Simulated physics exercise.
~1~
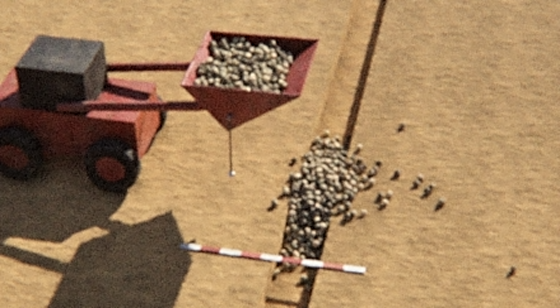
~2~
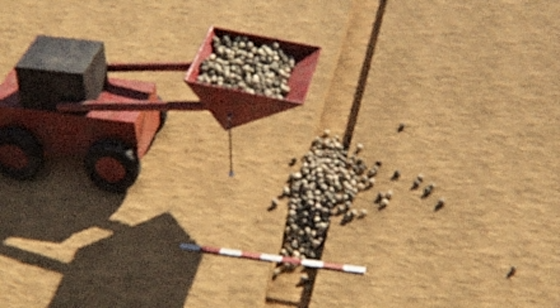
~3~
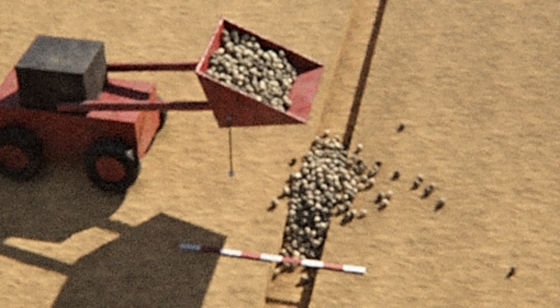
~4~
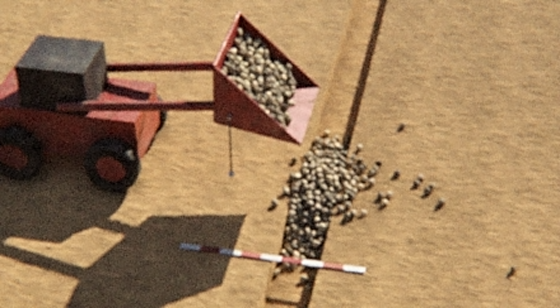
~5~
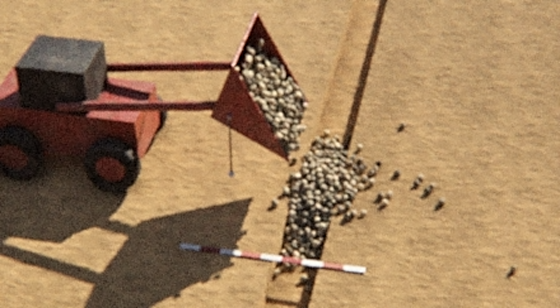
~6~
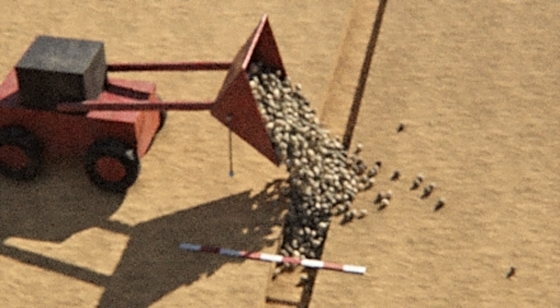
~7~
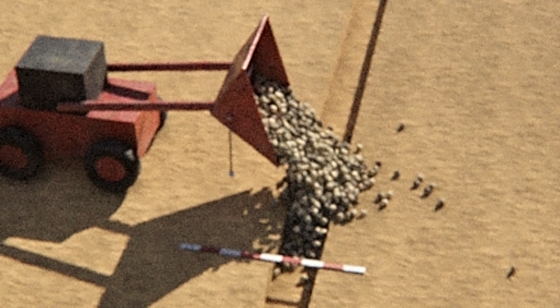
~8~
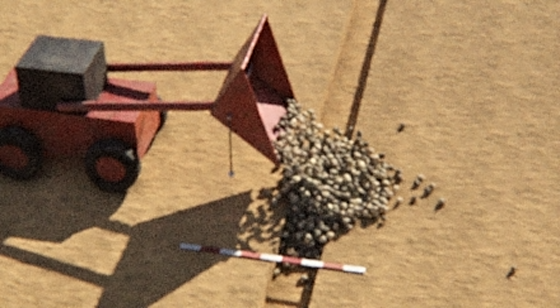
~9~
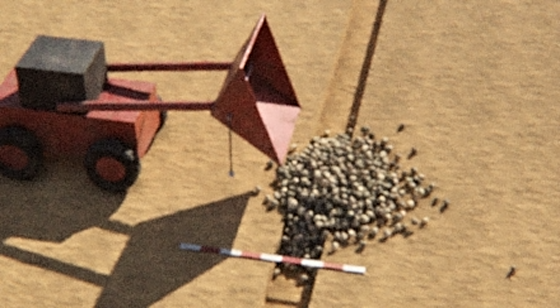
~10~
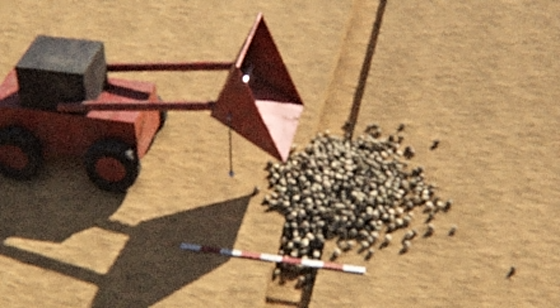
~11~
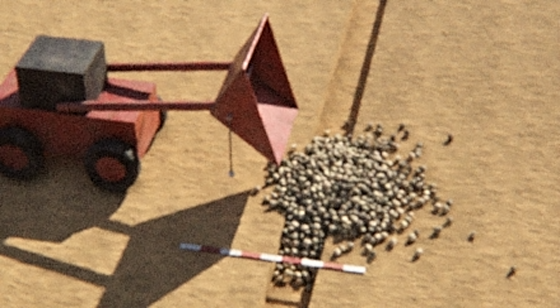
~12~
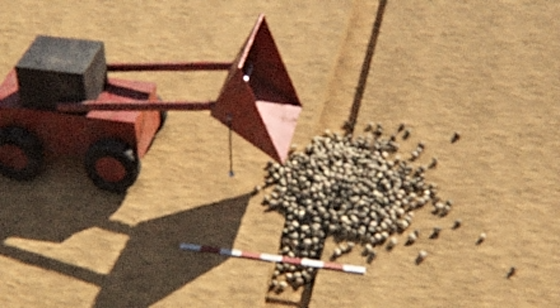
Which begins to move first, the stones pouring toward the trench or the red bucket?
The red bucket moves first. It is already tipping forward before the stones start to slide out toward the trench.
At first, a small red loader on sandy ground holds a red bucket full of pale stones beside a narrow trench, where an earlier heap already lies with a few strays to the right. The bucket then tips forward to the right, its shadow swinging along the ground. As it steepens, the stones slide over its lip and pour onto the heap, which spreads across the trench and well out on the far side. Once nearly empty, the bucket rocks slightly back and forth. It ends empty and still tilted, above a broad, loose pile near the striped pole.
